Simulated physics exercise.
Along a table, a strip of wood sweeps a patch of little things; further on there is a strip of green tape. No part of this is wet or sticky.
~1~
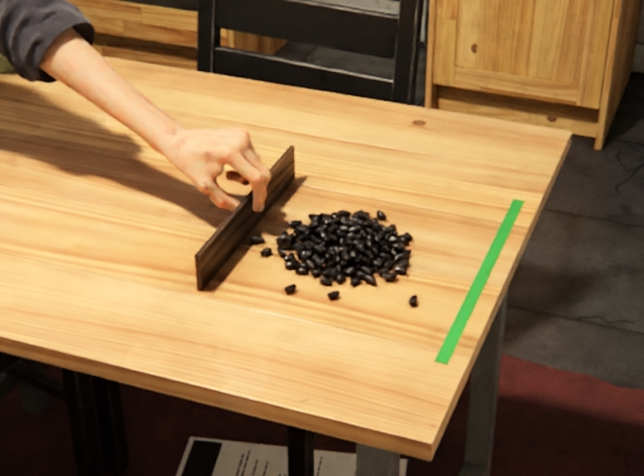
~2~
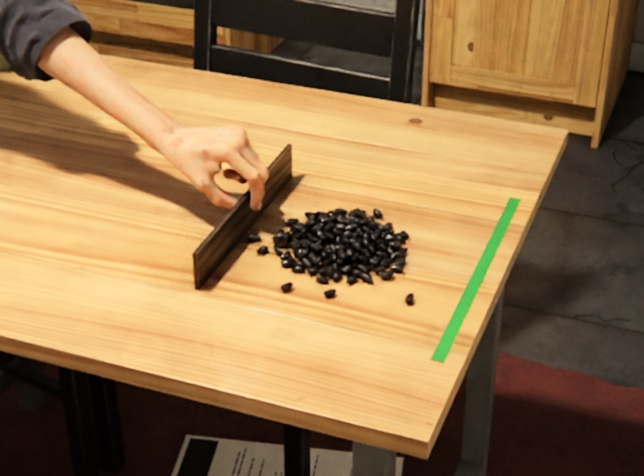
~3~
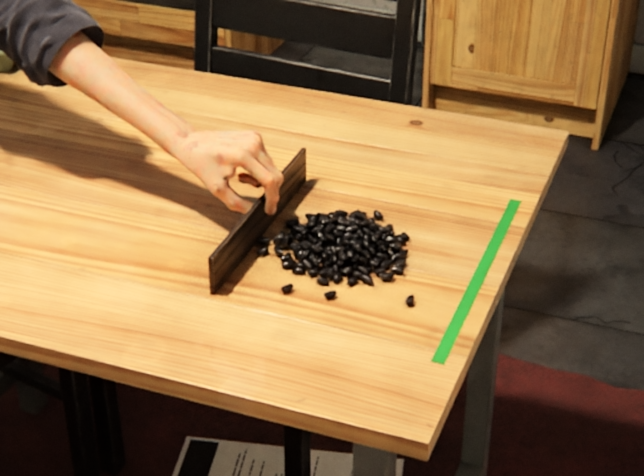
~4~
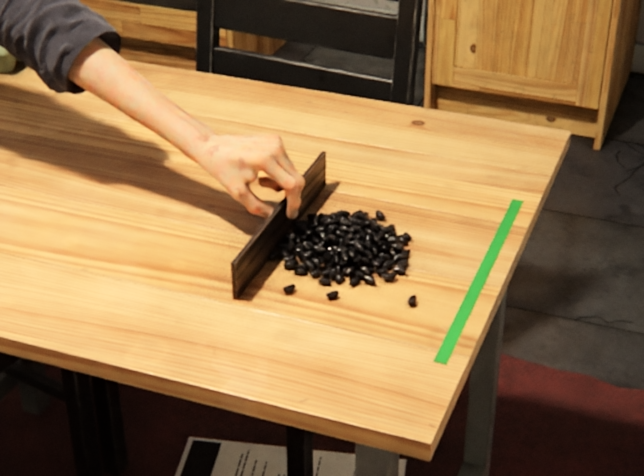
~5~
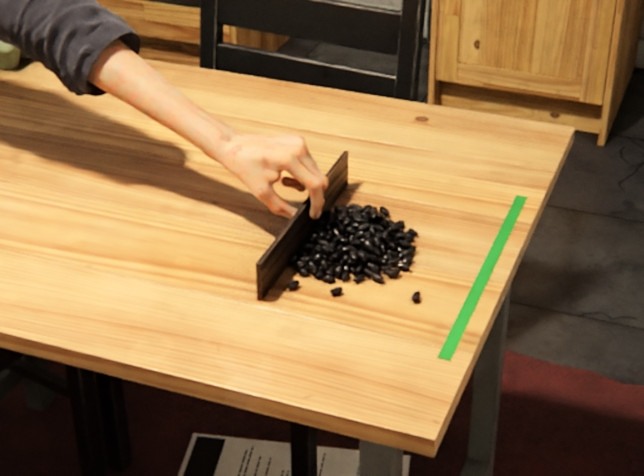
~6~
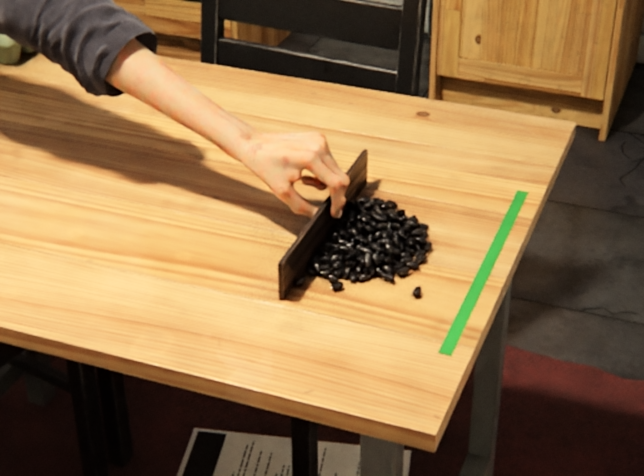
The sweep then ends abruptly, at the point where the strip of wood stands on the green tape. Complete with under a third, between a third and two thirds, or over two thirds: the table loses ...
The table loses over two thirds.
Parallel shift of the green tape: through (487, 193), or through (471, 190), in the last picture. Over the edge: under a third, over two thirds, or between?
First try: In the middle band; second try: Below one third.
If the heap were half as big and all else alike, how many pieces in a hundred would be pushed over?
80 %, about.
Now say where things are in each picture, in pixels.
In the first frame, strip of wood near (205, 263), at rest; green tape near (516, 207), about two fingers from the edge; edge at (505, 282); the heap near (348, 248), black beans.
In the second frame, strip of wood near (203, 262).
In the third frame, strip of wood near (218, 267); the heap near (345, 248), only a few pushed along.
In the fourth frame, strip of wood near (241, 271).
In the fifth frame, strip of wood near (265, 272); the heap near (358, 245), near half pushed along.
In the sixth frame, strip of wood near (287, 272); green tape near (520, 199); edge at (509, 274); the heap near (370, 239), all but a few pushed along.
Shortly afterwards, strip of wood still moving, near (412, 218); heap all on the table, its front near (509, 260).
Next, strip of wood stopped at the green tape; heap the bulk over the edge.
In the end, strip of wood stopped at the green tape; heap the bulk over the edge.
